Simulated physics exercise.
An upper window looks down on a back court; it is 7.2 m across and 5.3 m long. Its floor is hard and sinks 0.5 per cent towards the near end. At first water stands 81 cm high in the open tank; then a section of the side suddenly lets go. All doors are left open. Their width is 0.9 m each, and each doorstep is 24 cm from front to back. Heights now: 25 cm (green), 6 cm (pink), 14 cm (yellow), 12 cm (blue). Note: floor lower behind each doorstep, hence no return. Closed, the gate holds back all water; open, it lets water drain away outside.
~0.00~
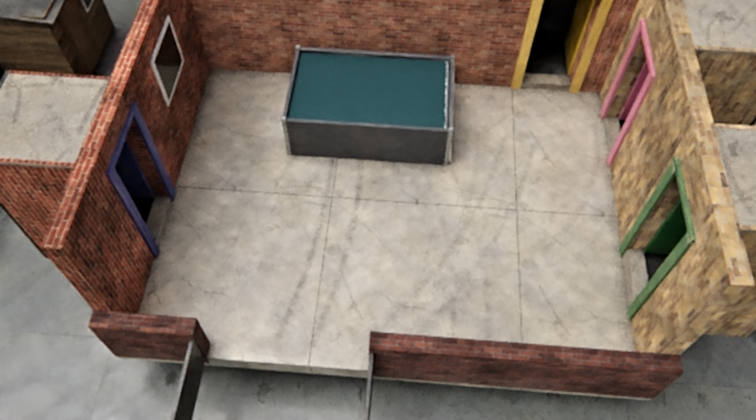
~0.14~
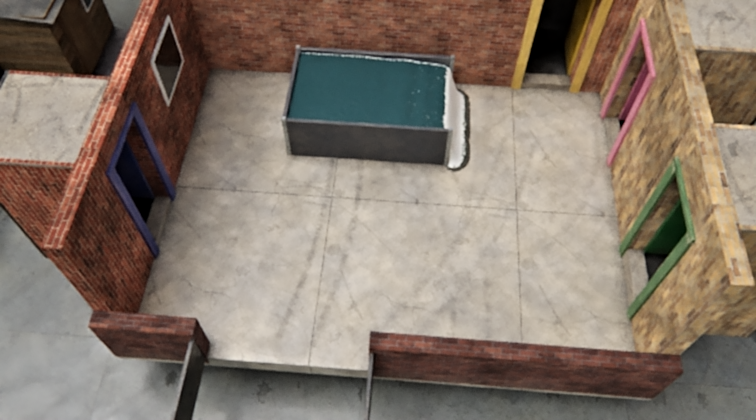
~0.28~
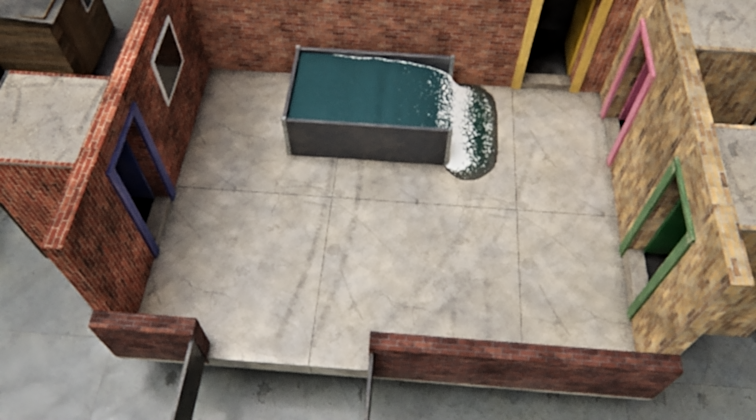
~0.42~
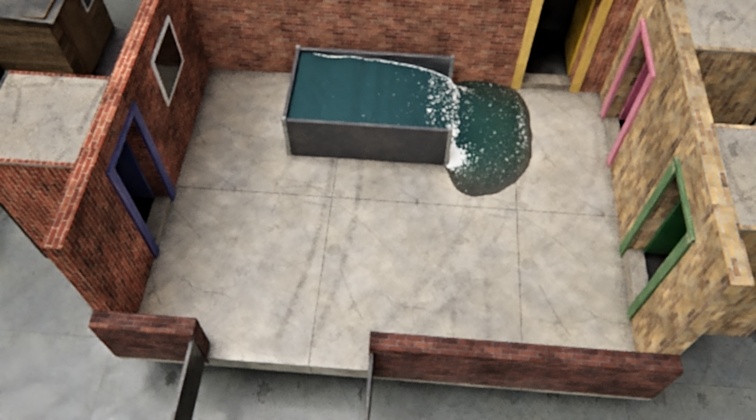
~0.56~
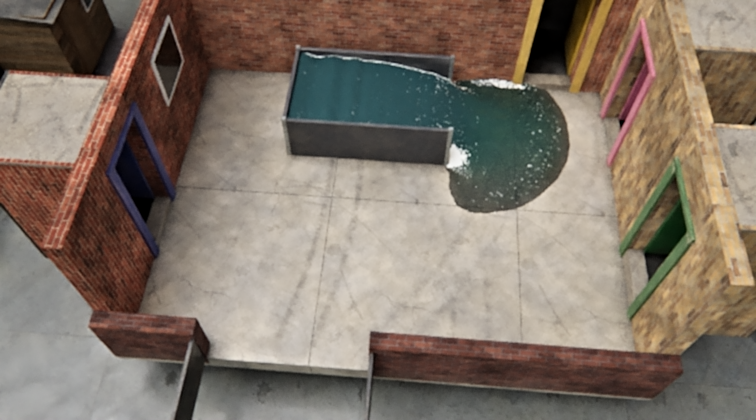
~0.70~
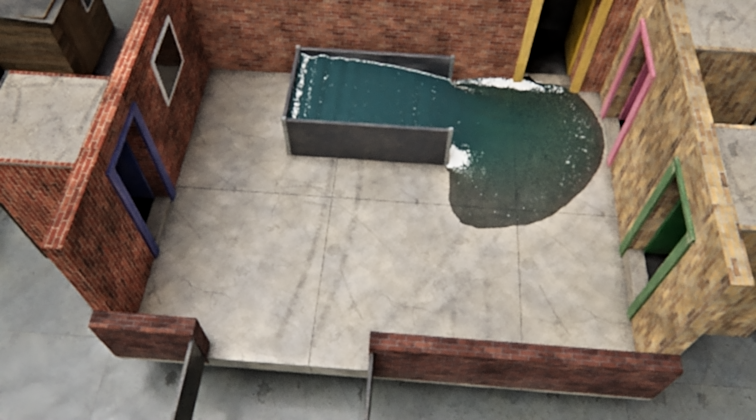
Dark green water pours from the tank's open right end and spreads across the court floor.
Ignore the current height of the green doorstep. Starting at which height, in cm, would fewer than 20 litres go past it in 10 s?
Starting at roughly 12 cm.
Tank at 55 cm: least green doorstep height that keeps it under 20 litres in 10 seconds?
Roughly 7.5 cm high.
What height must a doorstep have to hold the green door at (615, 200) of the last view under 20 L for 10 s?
Close to 26 cm at the least.
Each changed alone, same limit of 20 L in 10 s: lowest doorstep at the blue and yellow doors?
Roughly 7.5 cm for the blue door and roughly 26 cm for the yellow door.
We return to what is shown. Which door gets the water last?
That would be the blue door.
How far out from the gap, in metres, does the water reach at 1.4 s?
I make it some 3.8 m.
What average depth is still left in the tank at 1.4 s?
Around 47 centimetres.
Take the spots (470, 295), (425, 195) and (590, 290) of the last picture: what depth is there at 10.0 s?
Close to 8, 2 and 9 cm deep.
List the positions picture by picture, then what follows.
The first picture shows the open tank at (371, 90) is whole and still, 81 cm deep; the green door at (649, 250) is dry.
In the second picture, water pours out at (447, 115) and has run 0.4 m, to (465, 157); about 10 cm deep outside, 81 cm at the back.
In the third picture, the front is at (493, 148), 0.8 m from the gap at (447, 118); 1.4 m2 of floor is wet, 81 cm left at the back.
In the fourth picture, the front is at (528, 137), 1.4 m from the gap at (446, 119); 2.8 m2 of floor is wet, 81 cm left at the back.
In the fifth picture, the front is at (564, 153), 2.0 m from the gap at (446, 119); 4.6 m2 of floor is wet, 79 cm left at the back.
In the sixth picture, the gap is at (446, 120), the front 2.6 m out at (598, 149); the back of the open tank holds 72 cm; the green door at (649, 250), 4.0 m from the gap, is still 1.7 m from the nearest water.
After 1.4 s water covers 25 % of the floor, deepest (52 cm) near (592, 95); it has not reached the green door.
After 3.0 s water covers 35 % of the floor, deepest (35 cm) near (625, 361); 16 cm at the green door, 0 litres in over its 25 cm doorstep.
After 10.0 s water covers 95 % of the floor, deepest (12 cm) near (209, 78); 9 cm at the green door, 0 litres in over its 25 cm doorstep.
At the green door as built, the water arrived by 1.5 s and peaked near 18 cm at 2.2 s.
With a doorstep of 10.5 cm, 32 litres would have come in within the 10 s; with 14.5 cm, 6 litres. So under 20 litres takes about 12 cm.
